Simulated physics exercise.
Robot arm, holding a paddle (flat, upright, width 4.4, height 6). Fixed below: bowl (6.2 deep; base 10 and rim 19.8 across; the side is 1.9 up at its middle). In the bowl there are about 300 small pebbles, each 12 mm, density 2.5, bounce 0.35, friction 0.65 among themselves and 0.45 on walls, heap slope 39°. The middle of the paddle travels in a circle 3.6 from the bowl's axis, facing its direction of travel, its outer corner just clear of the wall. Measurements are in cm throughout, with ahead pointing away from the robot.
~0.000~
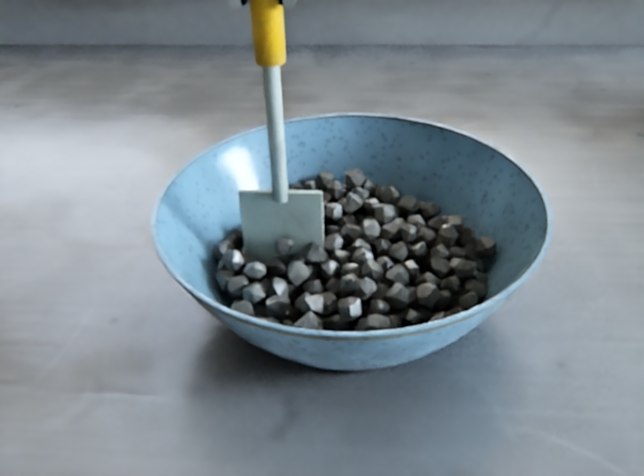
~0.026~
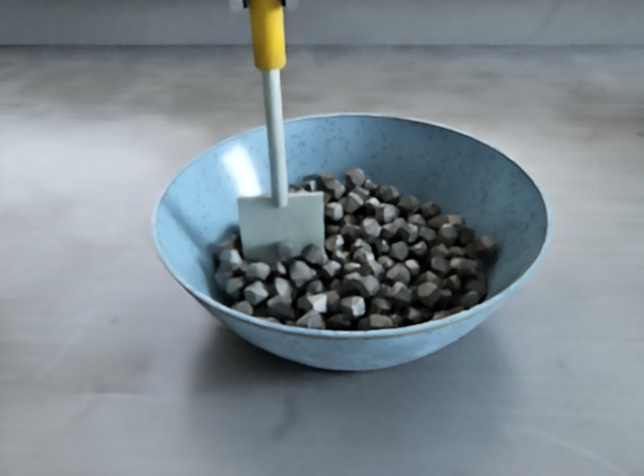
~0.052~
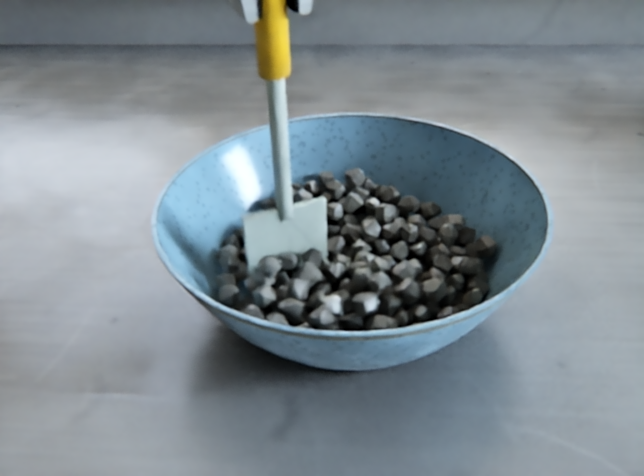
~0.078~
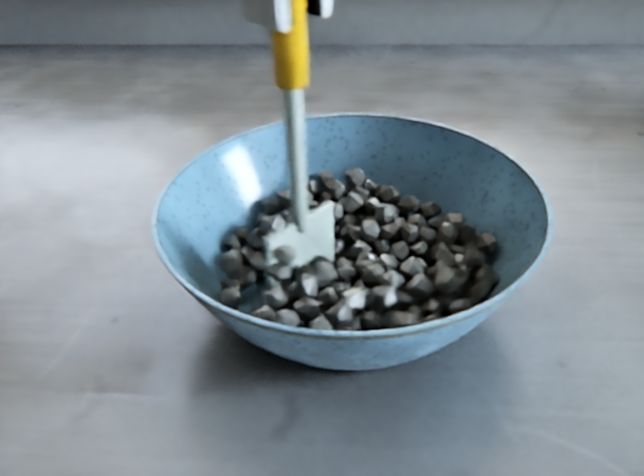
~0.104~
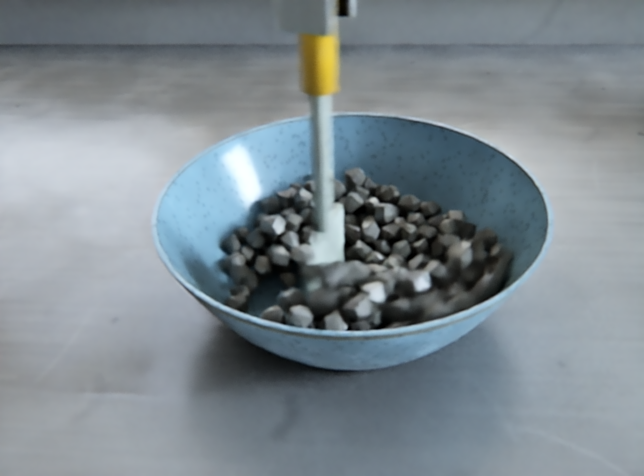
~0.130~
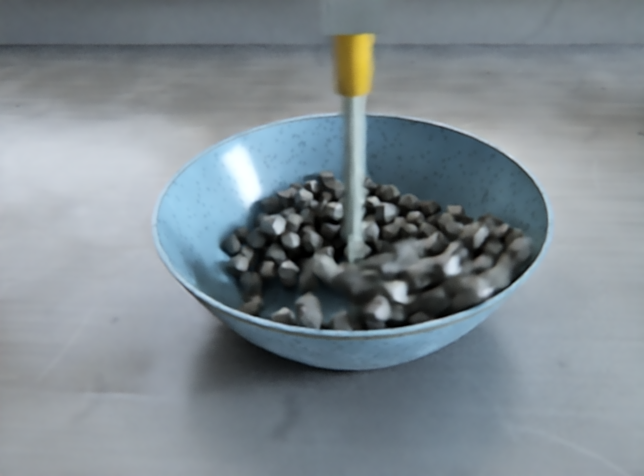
Robot-held paddle with a yellow collar sweeping rightward through dark pebbles in a speckled blue bowl, turning edge-on and pushing them right.
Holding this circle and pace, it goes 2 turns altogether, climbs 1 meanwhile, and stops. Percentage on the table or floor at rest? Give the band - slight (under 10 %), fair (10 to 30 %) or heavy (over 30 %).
Band: Fair.
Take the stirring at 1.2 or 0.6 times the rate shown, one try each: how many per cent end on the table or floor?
It would be some 30 and 5 percent respectively.
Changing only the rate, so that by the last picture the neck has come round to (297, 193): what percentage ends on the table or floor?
Roughly 5 percent of it.
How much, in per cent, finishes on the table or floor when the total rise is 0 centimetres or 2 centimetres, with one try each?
It comes to about 25 per cent and about 15 per cent.
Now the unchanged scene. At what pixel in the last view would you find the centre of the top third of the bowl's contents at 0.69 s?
Roughly pixel (425, 221).
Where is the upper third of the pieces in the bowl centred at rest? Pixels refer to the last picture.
Roughly at pixel (274, 288).
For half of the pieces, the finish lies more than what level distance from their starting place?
Some 10 cm.
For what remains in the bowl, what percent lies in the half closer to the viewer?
About 65 per cent.
After 0.41 s, 338° round, highest piece 8 above the table; 268 in the bowl, 21 on the table or floor, 16 in flight or on the tool.
After 0.69 s, 221° round, highest piece 8 above the table; 252 in the bowl, 50 on the table or floor, 3 in flight or on the tool.
After 1.03 s, 0° round, highest piece 7 above the table; 238 in the bowl, 67 on the table or floor.
After 1.73 s, 0° round, highest piece 6 above the table; 238 in the bowl, 67 on the table or floor.
At rest, 238 in the bowl, 67 on the table or floor. That is 22 % on the table or floor.
